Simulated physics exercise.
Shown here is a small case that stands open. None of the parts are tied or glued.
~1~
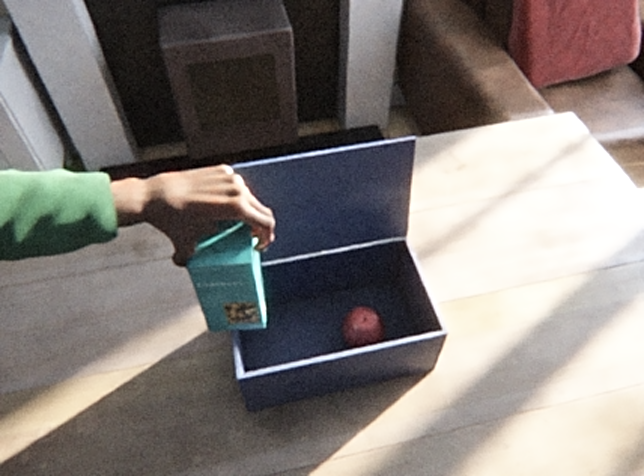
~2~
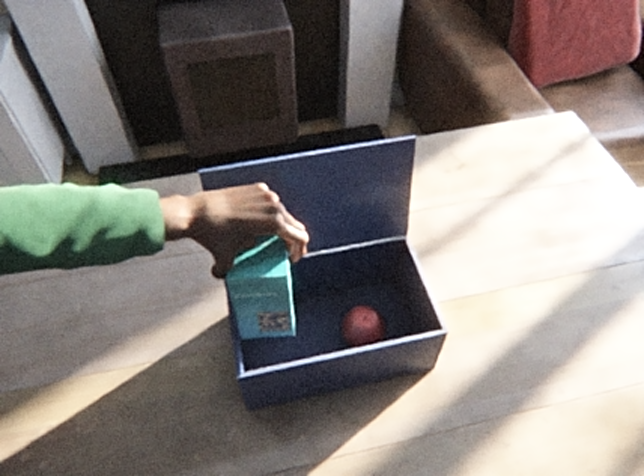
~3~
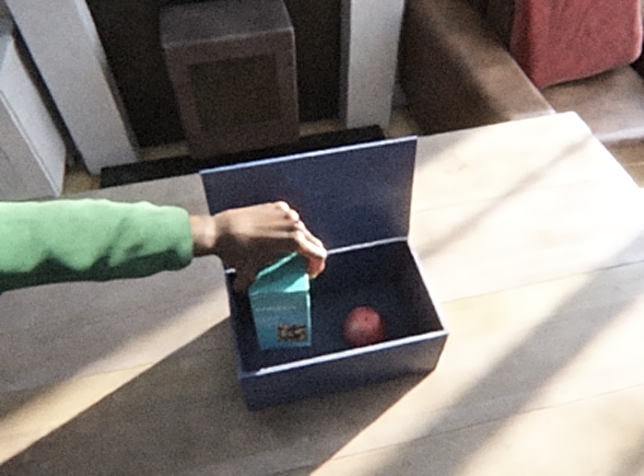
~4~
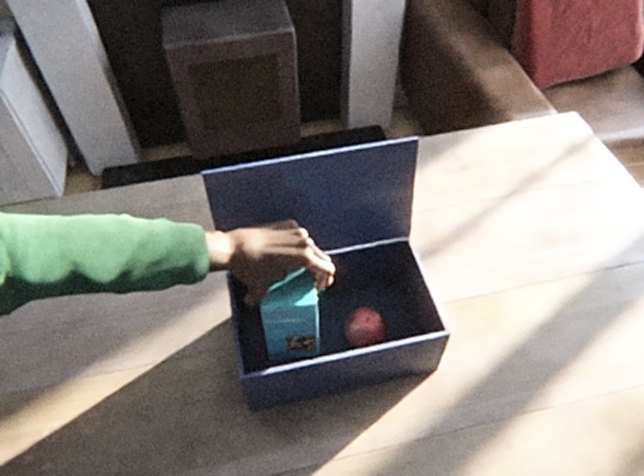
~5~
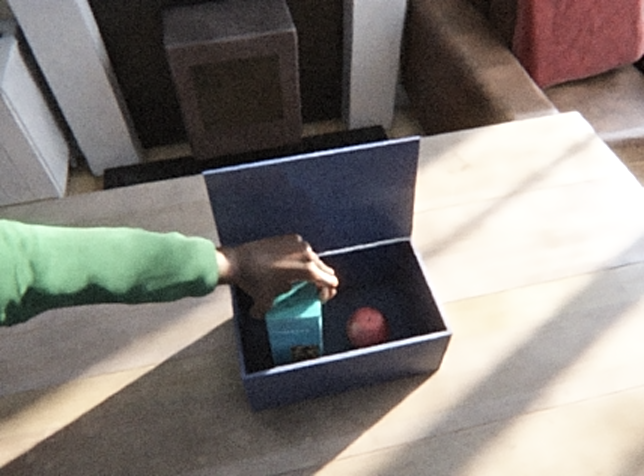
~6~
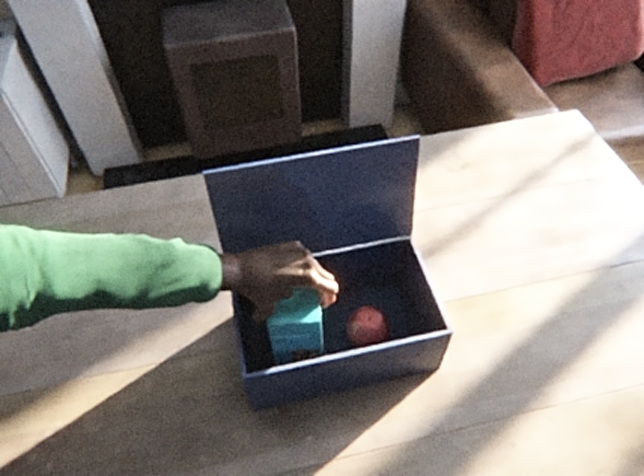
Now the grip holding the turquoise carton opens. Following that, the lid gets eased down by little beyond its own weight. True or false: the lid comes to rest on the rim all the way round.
False, it is held up.
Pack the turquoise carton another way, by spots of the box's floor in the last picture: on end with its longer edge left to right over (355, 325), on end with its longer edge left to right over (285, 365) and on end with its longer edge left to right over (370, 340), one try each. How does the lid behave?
With the first placement it settles down; with the second it remains raised; with the third it remains raised.
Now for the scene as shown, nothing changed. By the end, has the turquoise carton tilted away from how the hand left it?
By the end the turquoise carton has kept its angle.
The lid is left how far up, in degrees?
Angle above rim: About 35°.
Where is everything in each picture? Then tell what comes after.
In the first frame, still above its spot; turquoise carton (229, 276); red apple (363, 330).
In the second frame, still above its spot; turquoise carton (262, 286); red apple (363, 329).
In the third frame, still above its spot; turquoise carton (281, 299); red apple (365, 330).
In the fourth frame, still above its spot; turquoise carton (290, 311); red apple (366, 330).
In the fifth frame, still above its spot; turquoise carton (294, 321); red apple (368, 330).
In the sixth frame, in place under the hand; turquoise carton (295, 326); red apple (368, 329).
Then, 1.30 s past the last view, lid 82° above the rim.
Then, 1.60 s past the last view, lid 57° above the rim.
Finally, lid 33° above the rim; both still in place. Final places as the last picture's camera would see them, turquoise carton near (296, 326).
